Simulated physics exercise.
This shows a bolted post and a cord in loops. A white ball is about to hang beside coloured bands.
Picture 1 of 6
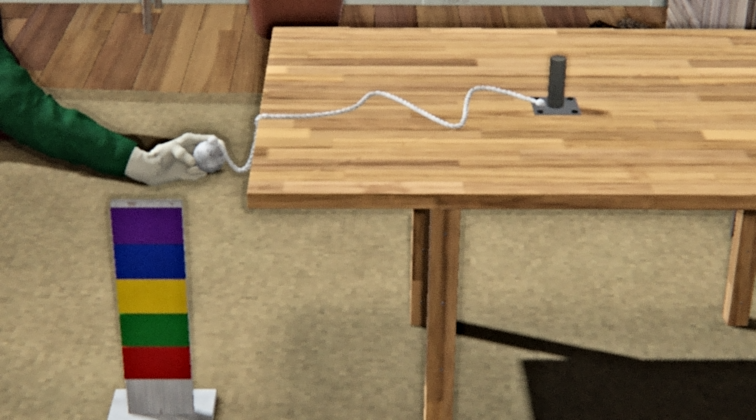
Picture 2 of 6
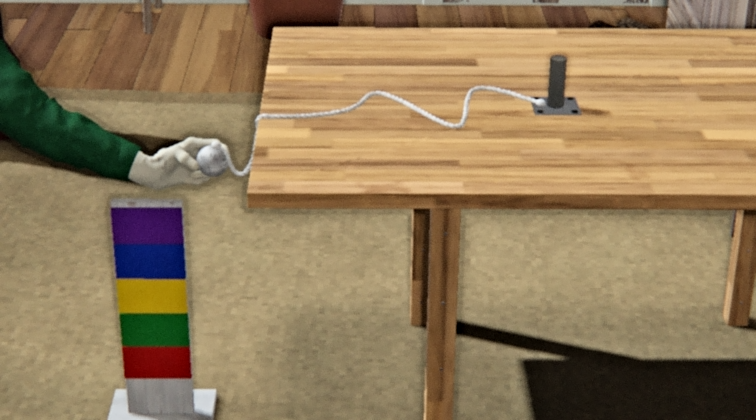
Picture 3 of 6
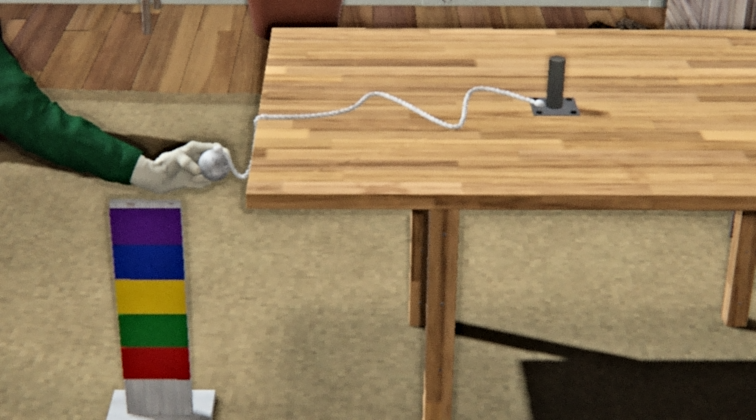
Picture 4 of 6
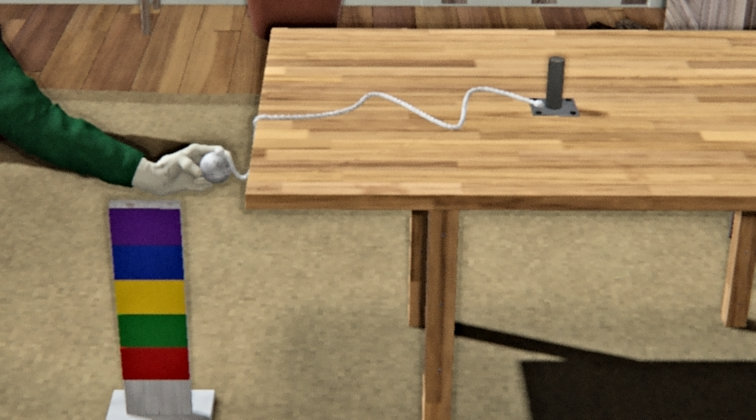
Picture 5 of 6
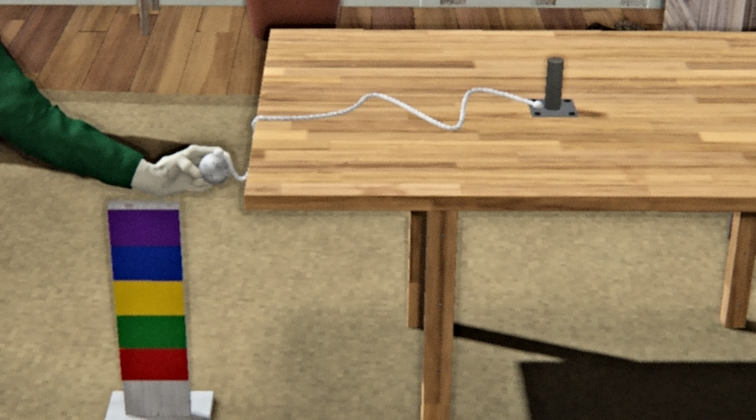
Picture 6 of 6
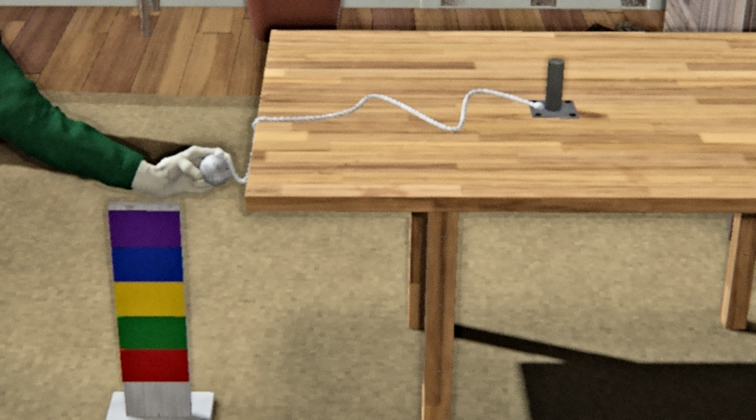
Beside a wooden table, a gloved hand held a white ball on a slack cord above a stand of coloured bands, barely shifting while the cord lay loosely curved across the tabletop.
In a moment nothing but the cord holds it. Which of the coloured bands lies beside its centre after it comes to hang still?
The red band lies beside it.
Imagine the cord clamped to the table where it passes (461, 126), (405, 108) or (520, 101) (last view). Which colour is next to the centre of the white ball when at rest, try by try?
Note: Try 1 yellow; try 2 blue; try 3 red.
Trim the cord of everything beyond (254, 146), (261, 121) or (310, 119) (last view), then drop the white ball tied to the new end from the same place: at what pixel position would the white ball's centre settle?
About (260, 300) first, then about (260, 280), and finally about (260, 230).
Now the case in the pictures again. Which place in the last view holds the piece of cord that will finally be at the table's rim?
At (388, 100).
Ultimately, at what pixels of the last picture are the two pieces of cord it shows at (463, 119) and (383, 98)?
I'd say about (387, 111) for one and about (257, 123) for the other.
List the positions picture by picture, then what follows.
The first frame shows white ball (210, 157); purple (147, 227); blue (149, 263); yellow (152, 297); green (154, 331); red (157, 364).
The second frame shows white ball (213, 161); cord through (503, 92) (466, 114) (411, 106) (352, 109) (259, 122).
The third frame shows white ball (215, 165).
The fourth frame shows white ball (216, 168); cord through (502, 93) (464, 115) (409, 107) (350, 110) (257, 123).
The fifth frame shows white ball (215, 169).
The sixth frame shows white ball (216, 170); cord through (501, 95) (463, 117) (409, 109) (349, 112) (257, 125).
Early on, ball near (227, 353); level with red.
Midway, ball near (290, 362); level with red.
Near the end, ball near (257, 364); level with red.
Finally, ball near (268, 365); level with red. At red.
